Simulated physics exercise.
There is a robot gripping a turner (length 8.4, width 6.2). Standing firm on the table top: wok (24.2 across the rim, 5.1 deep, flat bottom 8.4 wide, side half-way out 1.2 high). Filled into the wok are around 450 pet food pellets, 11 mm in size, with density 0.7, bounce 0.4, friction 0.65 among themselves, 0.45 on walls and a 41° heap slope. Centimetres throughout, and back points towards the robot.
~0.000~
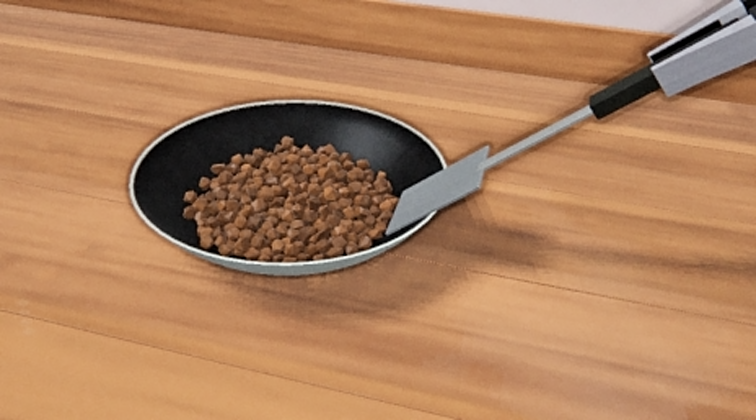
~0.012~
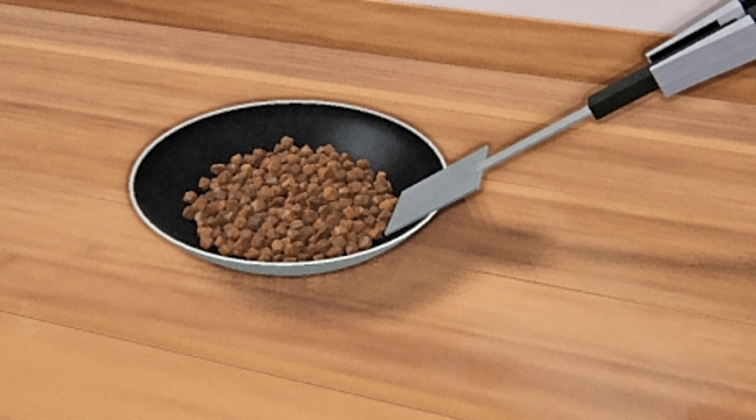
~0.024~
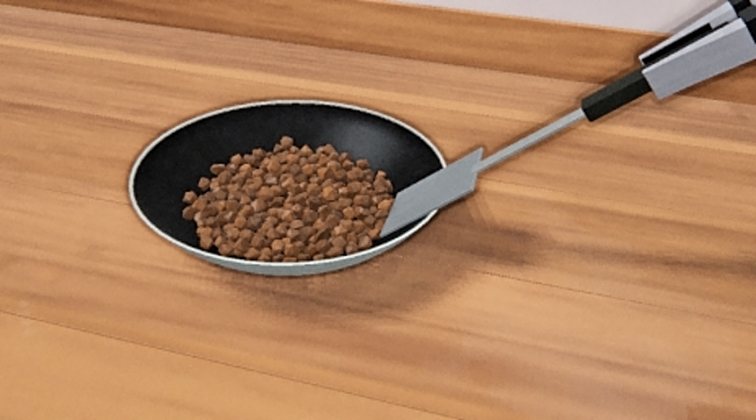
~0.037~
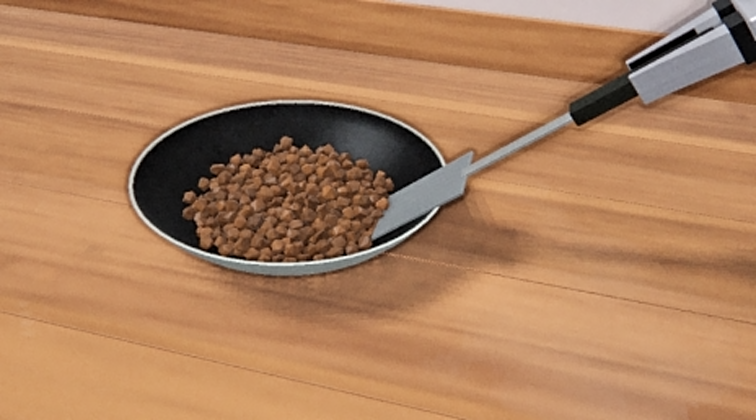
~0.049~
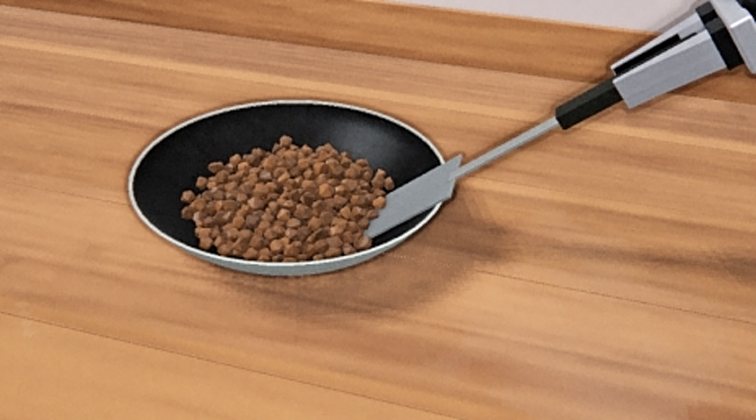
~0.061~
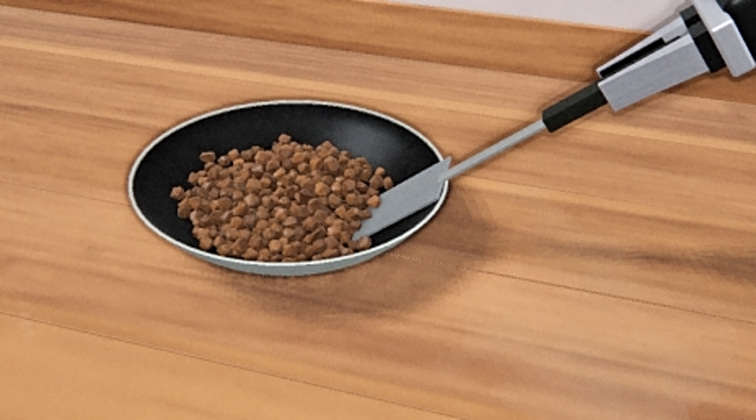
A grey turner held by a silver and black robot gripper slides slowly down and to the left into a shallow black pan, nudging the heap of small brown pellets slightly leftward. The pan, with a pale rim, sits left of centre on a striped wooden tabletop, the gripper entering at upper right. The steady view looks down at an angle, with a pale wall behind.
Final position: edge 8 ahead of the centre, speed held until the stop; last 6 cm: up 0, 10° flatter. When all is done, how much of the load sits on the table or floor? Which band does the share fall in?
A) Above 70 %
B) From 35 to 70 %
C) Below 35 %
C.
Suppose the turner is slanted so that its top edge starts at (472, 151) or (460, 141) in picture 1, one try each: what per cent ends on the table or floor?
Close to 25 and 25 percent respectively.
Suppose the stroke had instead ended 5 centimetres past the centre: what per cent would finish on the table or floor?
My guess would be around 10 per cent.
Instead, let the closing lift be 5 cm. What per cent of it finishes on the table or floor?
I'd say close to 20 per cent.
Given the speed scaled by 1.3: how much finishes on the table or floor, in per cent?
Estimate: Close to 30 %.
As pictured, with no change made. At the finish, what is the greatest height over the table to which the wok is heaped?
6.5 cm.
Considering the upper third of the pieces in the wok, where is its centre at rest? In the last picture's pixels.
(192, 161).
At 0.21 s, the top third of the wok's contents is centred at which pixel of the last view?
Roughly pixel (192, 154).
After 0.14 s, sloping 41°, highest piece 7 above the table; 452 in the wok, 2 on the blade or in flight.
After 0.21 s, sloping 37°, highest piece 7 above the table; 437 in the wok, 17 on the blade or in flight.
After 0.45 s, sloping 31°, highest piece 7 above the table; 340 in the wok, 114 on the table or floor.
After 1.50 s, sloping 31°, highest piece 6 above the table; 338 in the wok, 116 on the table or floor.
In the end, 338 in the wok, 116 on the table or floor. That is 26 % on the table or floor.
